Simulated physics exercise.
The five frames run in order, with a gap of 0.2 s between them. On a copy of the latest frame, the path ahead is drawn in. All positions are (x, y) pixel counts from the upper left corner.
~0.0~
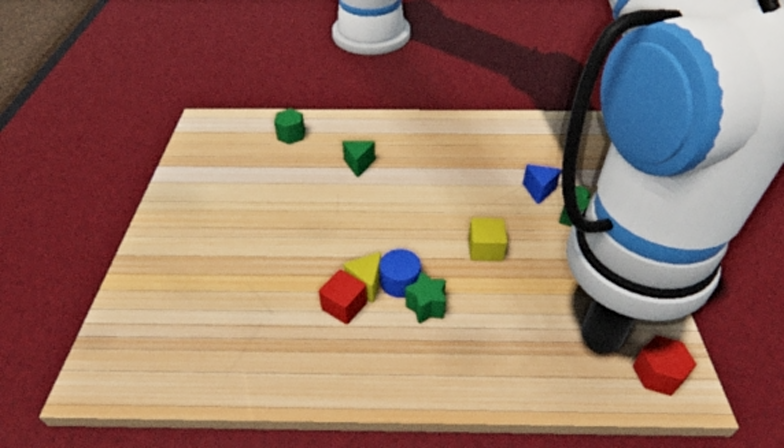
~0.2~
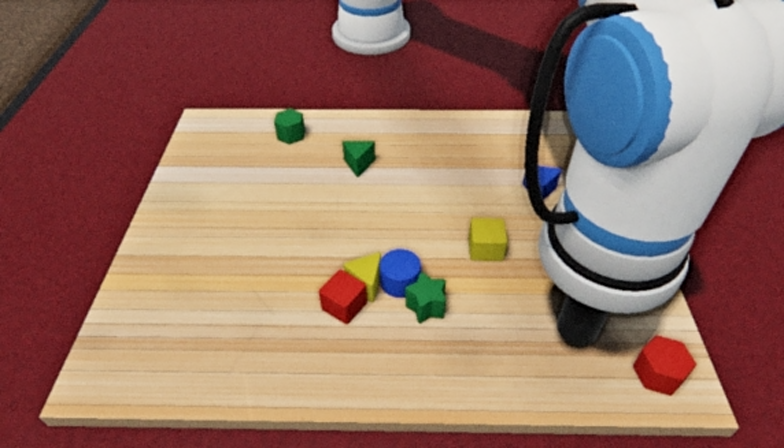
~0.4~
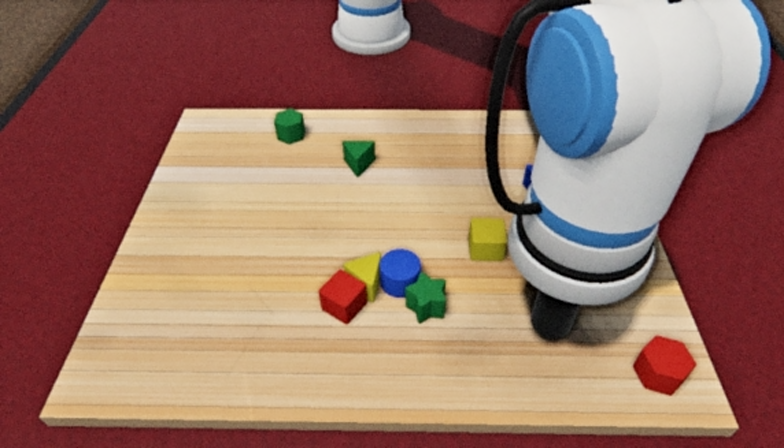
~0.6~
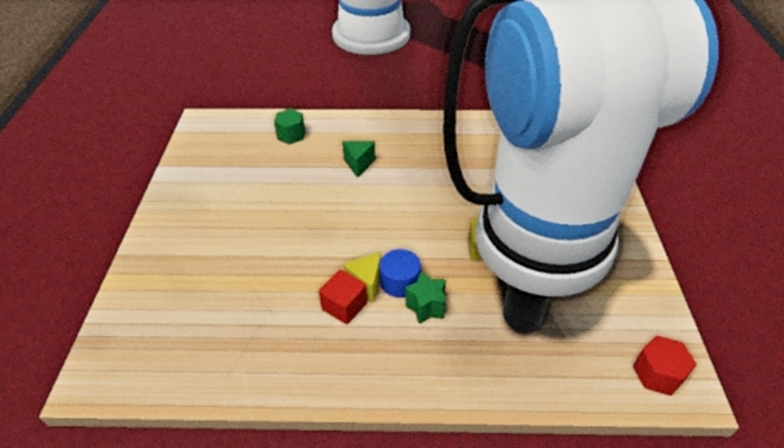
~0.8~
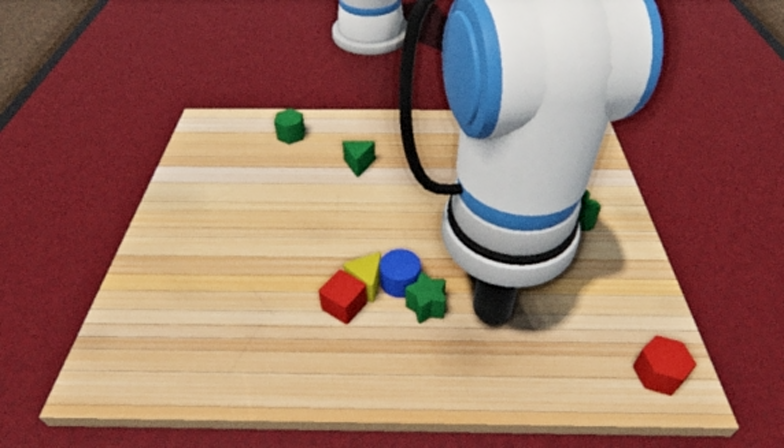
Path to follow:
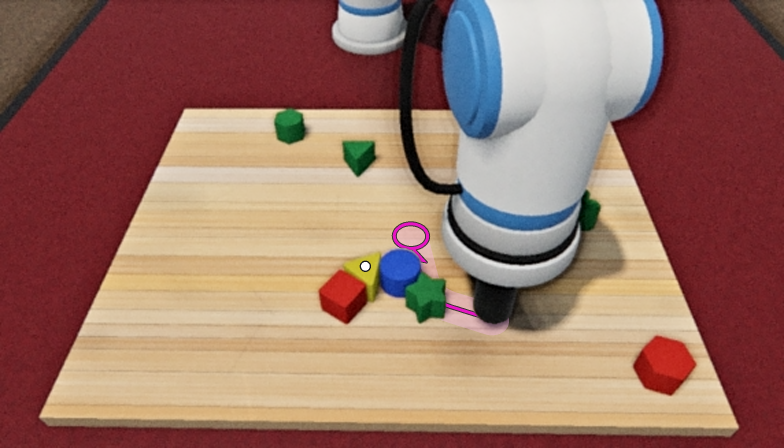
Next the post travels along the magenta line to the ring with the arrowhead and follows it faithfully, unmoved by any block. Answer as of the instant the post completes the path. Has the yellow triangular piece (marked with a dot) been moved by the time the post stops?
Yes
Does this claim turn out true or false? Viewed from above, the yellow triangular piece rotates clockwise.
Verdict: False.
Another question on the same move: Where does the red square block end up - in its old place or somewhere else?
It is still on its spot.
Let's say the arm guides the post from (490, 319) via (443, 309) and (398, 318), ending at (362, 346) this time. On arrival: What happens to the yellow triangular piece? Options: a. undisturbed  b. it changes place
Letter b.
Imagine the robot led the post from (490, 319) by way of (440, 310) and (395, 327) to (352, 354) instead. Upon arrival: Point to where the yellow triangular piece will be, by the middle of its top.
The answer is (346, 259).
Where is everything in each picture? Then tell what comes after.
The first frame shows post tip at (601, 335); block tops, red square block at (342, 287); yellow triangular piece at (365, 266); blue round block at (400, 263); green star at (428, 289); yellow square block at (489, 230).
The second frame shows post at (577, 329); blocks unchanged.
The third frame shows post at (550, 322); blocks unchanged.
The fourth frame shows post at (522, 315); blocks unchanged.
The fifth frame shows post at (492, 308); red square block at (342, 287); yellow triangular piece at (365, 266); blue round block at (400, 263); green star at (428, 289); yellow square block hidden.
Path on the board, from (490, 319) via (442, 303) and (419, 270), ending at (411, 236); the dot is on the yellow triangular piece.
The first path, step by step. One third of the way, post at (442, 292); yellow triangular piece at (354, 261), turned 30° anticlockwise; blue round block at (386, 256); green star at (408, 283).
Two thirds of the way, post at (419, 259); yellow triangular piece at (341, 259), turned 50° anticlockwise; blue round block at (368, 244); green star at (391, 270), turned 30° anticlockwise.
At the end, post at (411, 225); red square block in place; yellow triangular piece at (341, 259), turned 50° anticlockwise; blue round block at (368, 244); green star at (391, 270), turned 30° anticlockwise; yellow square block in place.
